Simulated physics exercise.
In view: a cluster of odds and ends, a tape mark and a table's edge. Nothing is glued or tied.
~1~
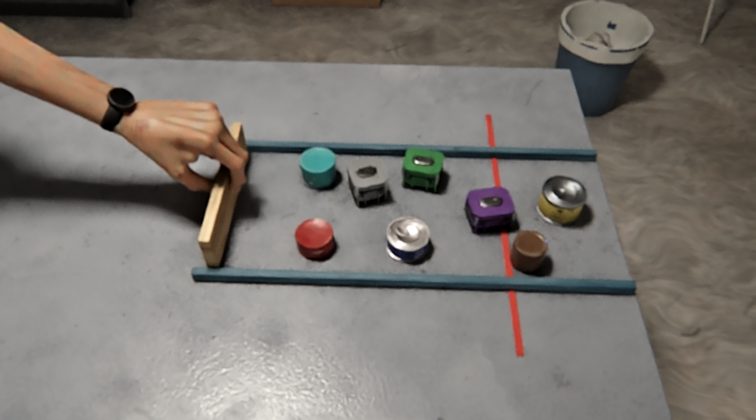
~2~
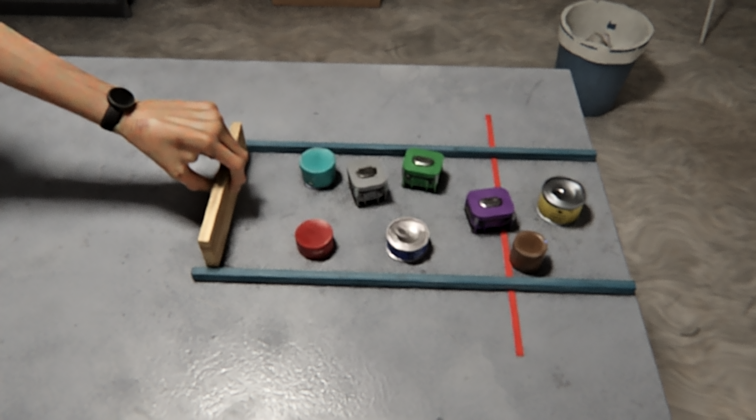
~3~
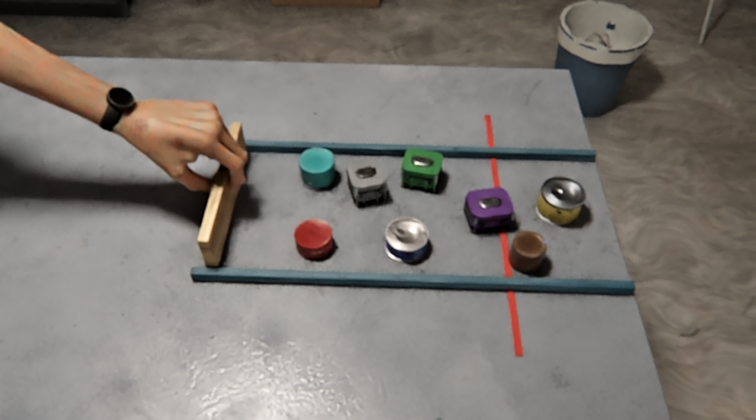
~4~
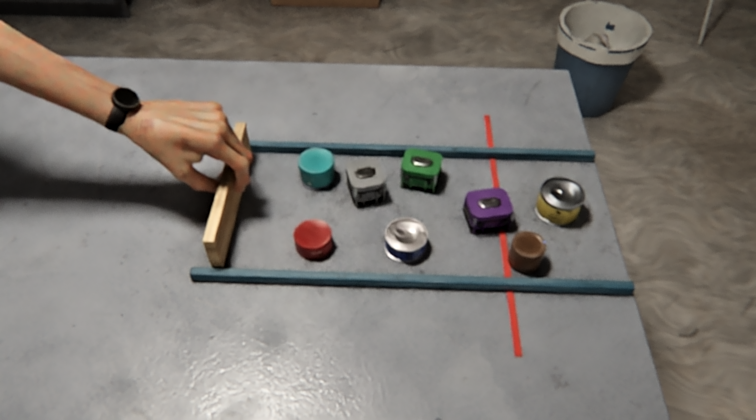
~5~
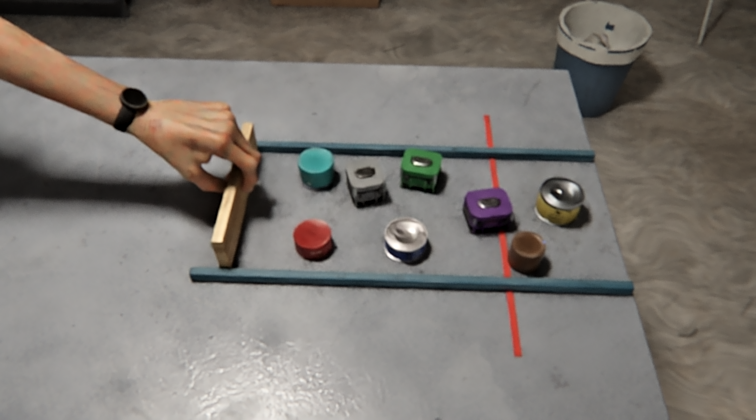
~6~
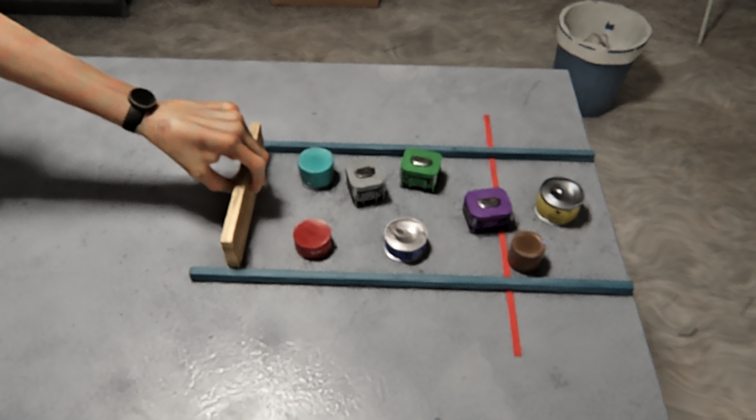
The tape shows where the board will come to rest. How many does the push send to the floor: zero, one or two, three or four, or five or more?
As it turns out, the number that fall off is zero.
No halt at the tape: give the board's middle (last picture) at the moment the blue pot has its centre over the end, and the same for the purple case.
Near (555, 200) and (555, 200).
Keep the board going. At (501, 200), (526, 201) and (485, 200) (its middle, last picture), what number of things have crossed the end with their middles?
Past the end: 0, 1 and 0.
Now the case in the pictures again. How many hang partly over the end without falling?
The number is 1.
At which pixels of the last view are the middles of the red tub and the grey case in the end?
The red tub stops around (524, 246); the grey case around (519, 203).
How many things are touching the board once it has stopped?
The number is 3.
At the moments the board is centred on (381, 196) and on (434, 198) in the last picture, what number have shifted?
5 and 7.
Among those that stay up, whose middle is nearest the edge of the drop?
The yellow pot ends nearest.
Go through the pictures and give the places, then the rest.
The first picture shows yellow pot (561, 201); brown lid (528, 252); purple case (489, 210); board (226, 192); tape (502, 215).
The second picture shows brown lid (528, 252); turquoise pot (318, 169).
The third picture shows purple case (488, 210); blue pot (407, 240).
The fourth picture shows yellow pot (560, 201); green case (421, 170).
The fifth picture shows brown lid (526, 253); grey case (365, 182).
The sixth picture shows yellow pot (559, 201); brown lid (526, 252); purple case (487, 210); board (245, 192); tape (500, 215).
Soon after, none off yet; yellow pot at rest near (559, 201); brown lid at rest near (526, 252); purple case at rest near (487, 210).
Then, none off yet; yellow pot at rest near (559, 201); brown lid at rest near (526, 252); purple case at rest near (492, 208).
At rest, the number that fall off is zero.
